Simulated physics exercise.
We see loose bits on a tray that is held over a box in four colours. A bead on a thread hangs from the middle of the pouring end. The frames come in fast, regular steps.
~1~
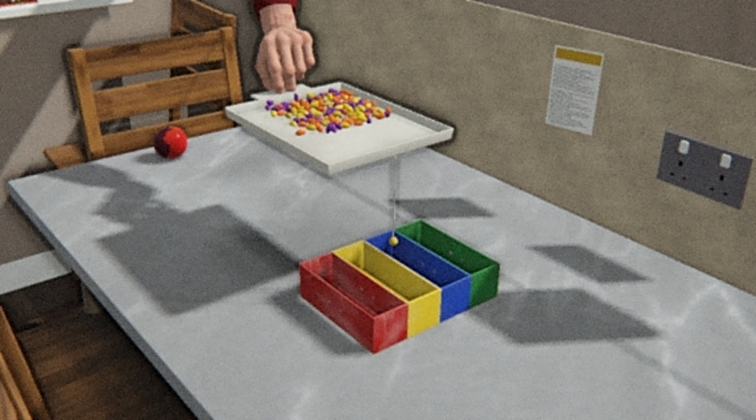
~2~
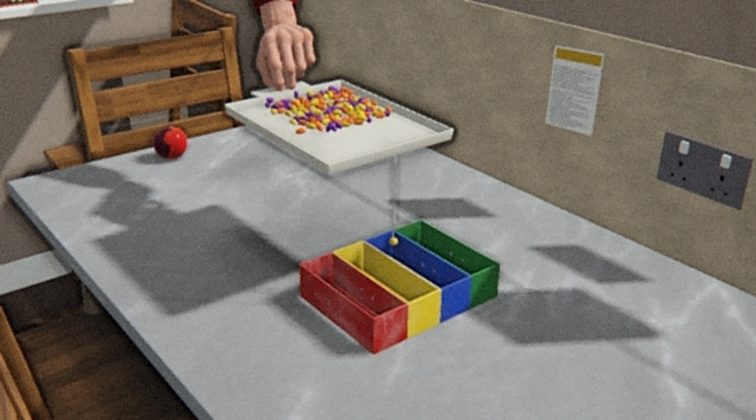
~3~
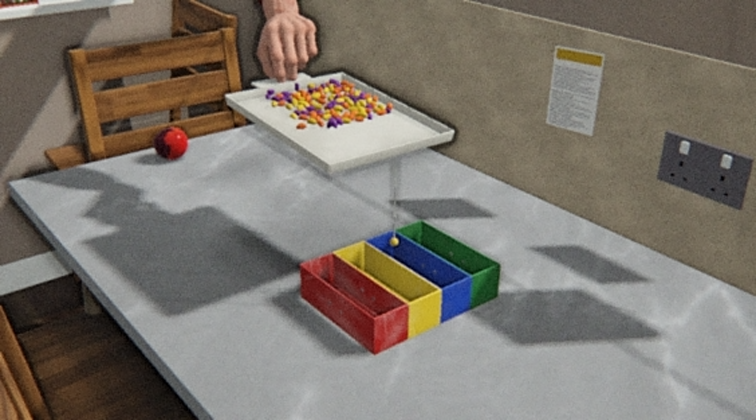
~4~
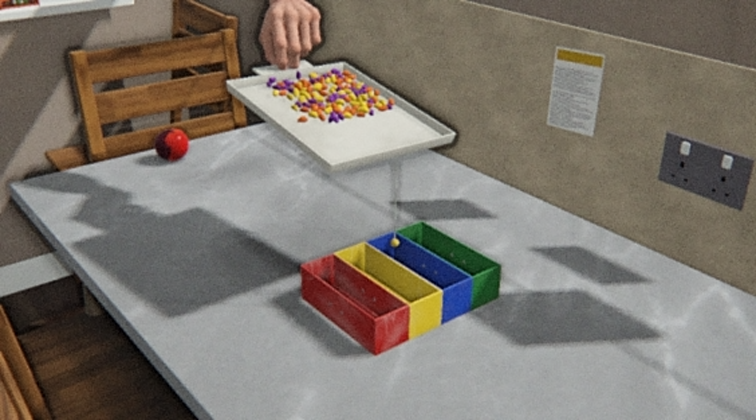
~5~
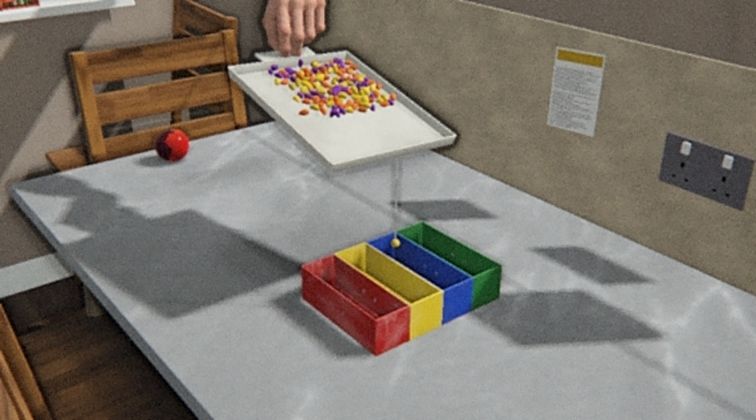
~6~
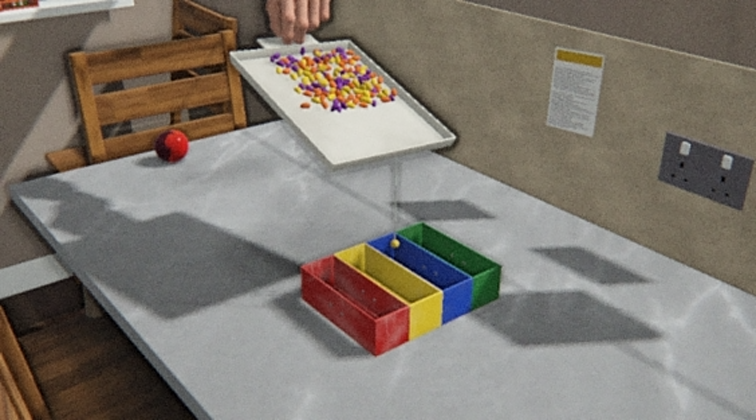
White tray of colourful jelly beans tilting gradually as a hand raises its far end above a red, yellow, blue and green box.
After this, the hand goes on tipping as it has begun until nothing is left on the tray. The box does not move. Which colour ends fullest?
Most goes to the green cell.
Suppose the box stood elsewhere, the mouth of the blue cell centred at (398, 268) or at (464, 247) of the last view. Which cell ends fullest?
First the green cell, then the blue cell.
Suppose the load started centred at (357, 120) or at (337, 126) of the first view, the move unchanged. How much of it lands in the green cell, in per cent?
About 40 and 30 per cent.
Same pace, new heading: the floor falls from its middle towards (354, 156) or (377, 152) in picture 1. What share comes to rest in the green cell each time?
First some 0, then 30 per cent.
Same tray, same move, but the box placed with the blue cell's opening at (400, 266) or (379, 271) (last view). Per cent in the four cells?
Roughly 50 per cent, and 30 per cent.
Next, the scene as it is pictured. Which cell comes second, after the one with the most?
In second place: The cell in blue.
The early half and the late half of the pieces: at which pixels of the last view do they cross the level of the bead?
Around (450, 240) and then (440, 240).
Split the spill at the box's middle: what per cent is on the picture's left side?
It comes to 10 per cent or so.
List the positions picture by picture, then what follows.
Corners of the pouring end (329, 164) and (451, 129), level; middle of the load (330, 111), jelly beans; bead on its thread (393, 241); red cell (391, 325); yellow cell (424, 310); blue cell (455, 296); green cell (484, 283), in the first picture.
Corners of the pouring end (330, 164) and (451, 129), level; middle of the load (330, 109), in the second picture.
Corners of the pouring end (331, 163) and (452, 131), tipped barely, lowest at the right corner; middle of the load (331, 104), in the third picture.
Corners of the pouring end (332, 163) and (453, 133), tipped a little, lowest at the right corner; middle of the load (332, 96), in the fourth picture.
Corners of the pouring end (333, 163) and (454, 135), tipped a little, lowest at the right corner; middle of the load (334, 87), in the fifth picture.
Corners of the pouring end (334, 163) and (454, 137), tipped clearly, lowest at the right corner; middle of the load (336, 79); red cell (392, 328); yellow cell (425, 313); blue cell (457, 298); green cell (486, 285), in the sixth picture.
Just after the last frame, tray tipped steeply; almost all on the tray; about a tenth falling or outside the box.
A moment on, tray tipped right over; roughly a third on the tray; roughly a quarter in the green cell; about a tenth in the blue cell; just a few in the yellow cell; just a few in the red cell; roughly a quarter falling or outside the box.
Further on, tray tipped past a quarter turn; roughly a third in the green cell; roughly a quarter in the blue cell; about a tenth in the yellow cell; just a few in the red cell; roughly a quarter falling or outside the box.
When it is over, tray tipped past a quarter turn; roughly a third in the green cell; roughly a quarter in the blue cell; about a tenth in the yellow cell; just a few in the red cell; roughly a quarter outside the box.
